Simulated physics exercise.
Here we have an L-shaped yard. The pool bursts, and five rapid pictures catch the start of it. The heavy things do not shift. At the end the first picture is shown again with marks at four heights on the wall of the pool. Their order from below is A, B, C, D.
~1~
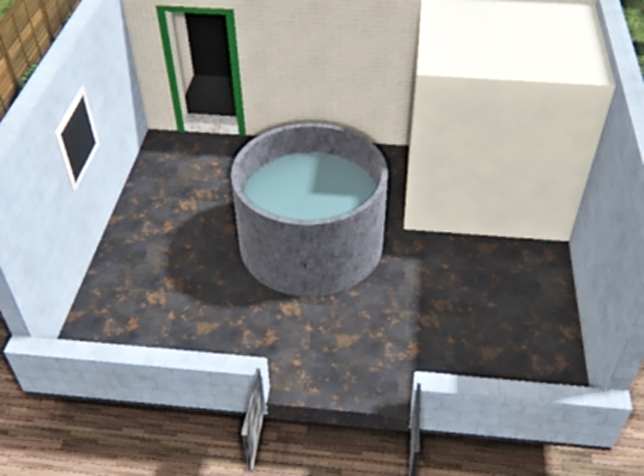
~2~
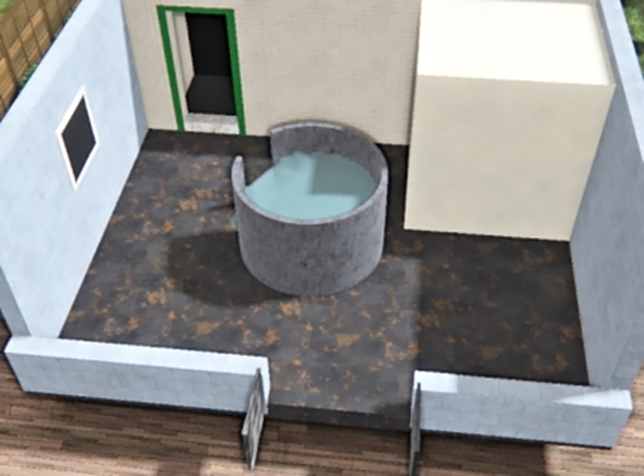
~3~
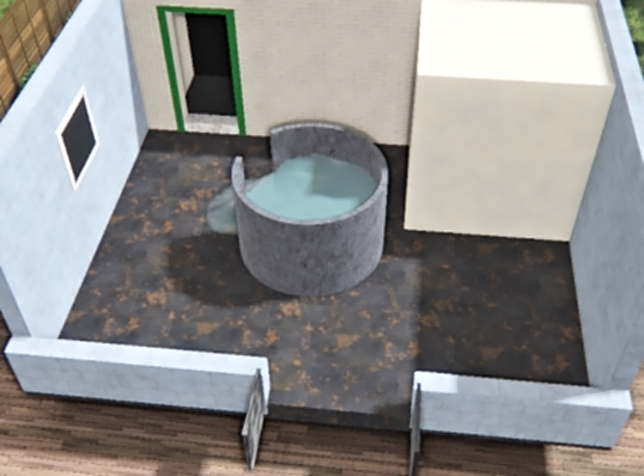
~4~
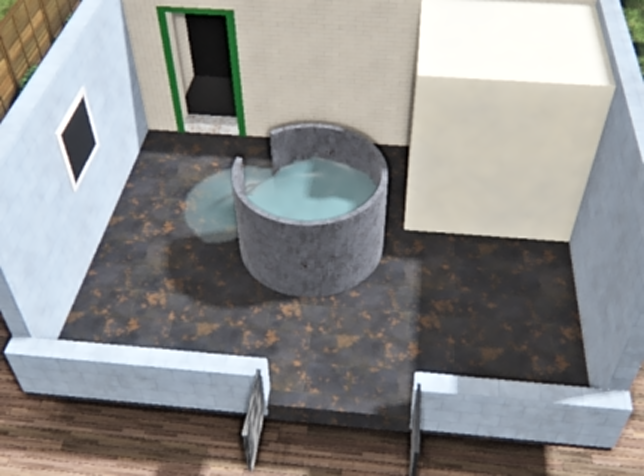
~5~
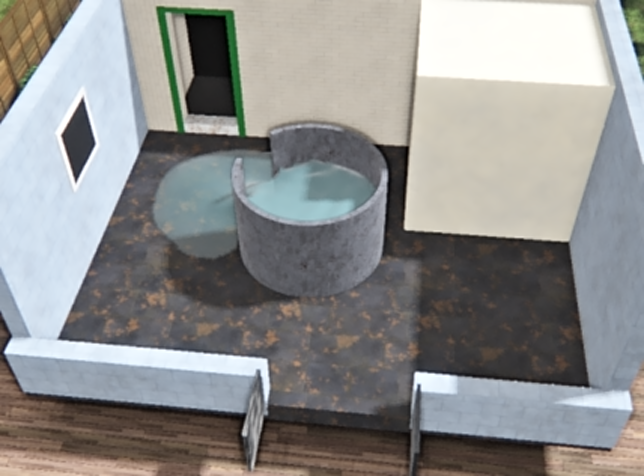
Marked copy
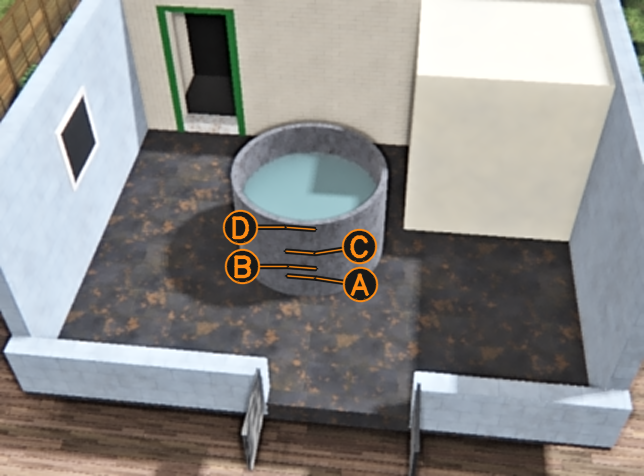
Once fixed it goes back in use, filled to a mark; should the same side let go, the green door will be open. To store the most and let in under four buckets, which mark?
Take B.
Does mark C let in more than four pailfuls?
Yes.
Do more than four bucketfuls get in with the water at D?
Yes, it does.
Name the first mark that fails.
The answer is C.
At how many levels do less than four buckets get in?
Two of them.
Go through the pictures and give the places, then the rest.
Water in the pool at rest, its middle at (310, 195); foot of the green doorway at (212, 132); open gate at (340, 362).
Water covers 1 % of the ground, its front hidden from here.
Water covers 3 % of the ground and shows as far out as (229, 193).
Water covers 6 % of the ground and shows as far out as (199, 186).
Water covers 13 % of the ground and shows as far out as (173, 172).
On the marked copy, A at (301, 277); B at (301, 267); C at (300, 252); D at (299, 228); from the bottom up A, B, C, D.
With A, nothing gets over.
With B, a splash gets over, under a bucket.
With C, about 9 bucketfuls get in.
With D, dozens of bucketfuls pour in.
